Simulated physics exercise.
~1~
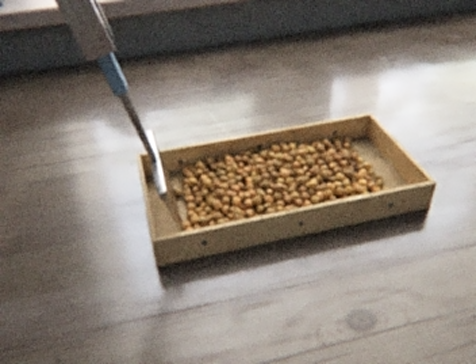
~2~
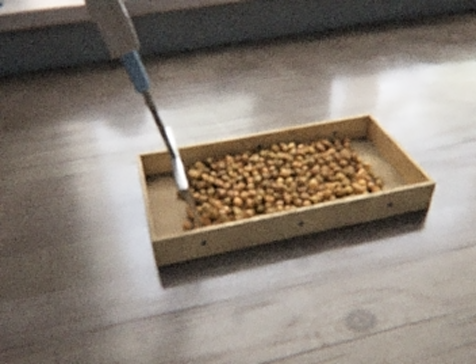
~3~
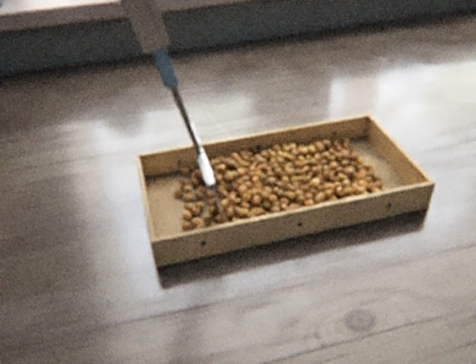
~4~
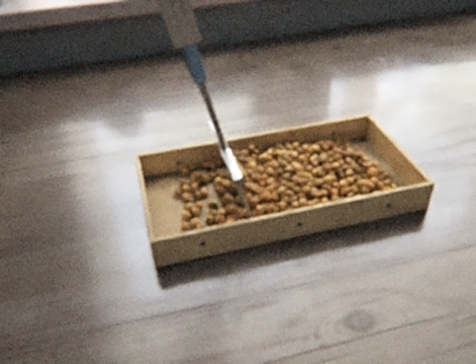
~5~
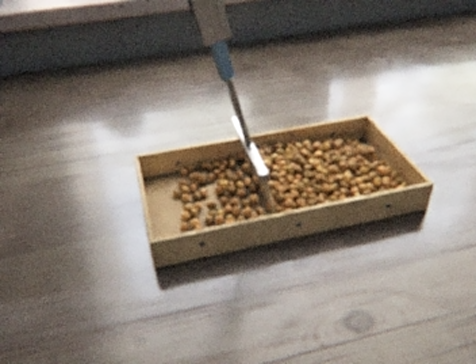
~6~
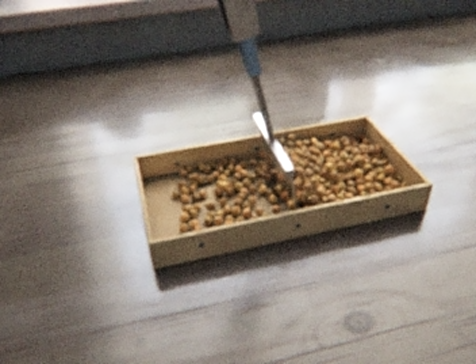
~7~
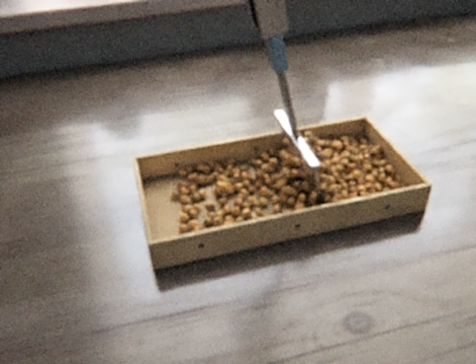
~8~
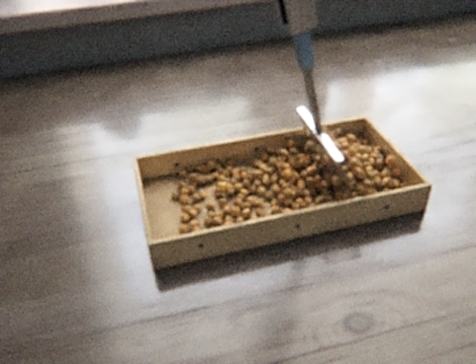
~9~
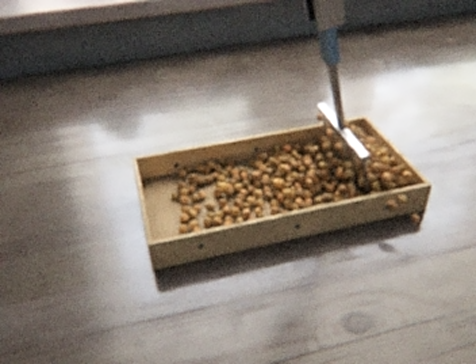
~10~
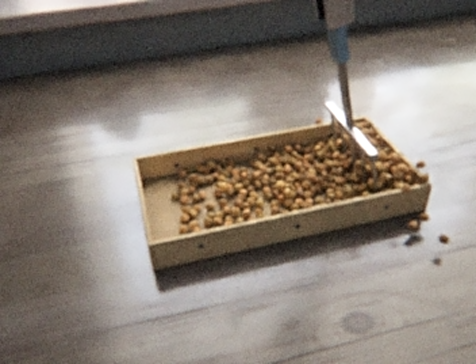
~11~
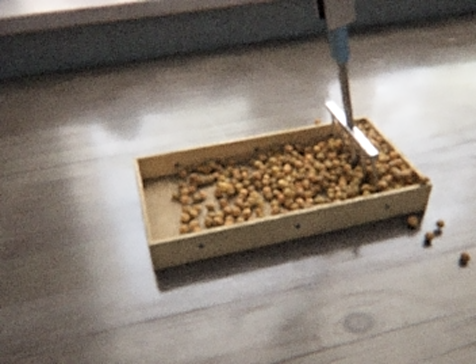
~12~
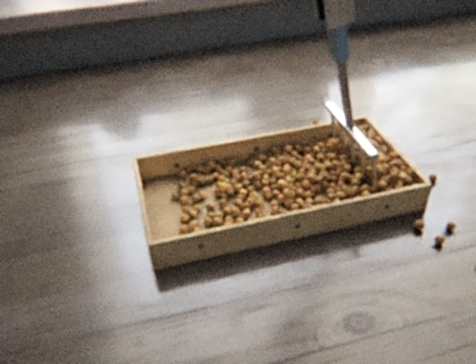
We see a comb held by a robot arm move rightward through dried chickpeas in a shallow rectangular tray on a table, pushing them toward the right end, where a few spill over the edge before the comb stops, leaving most still inside.
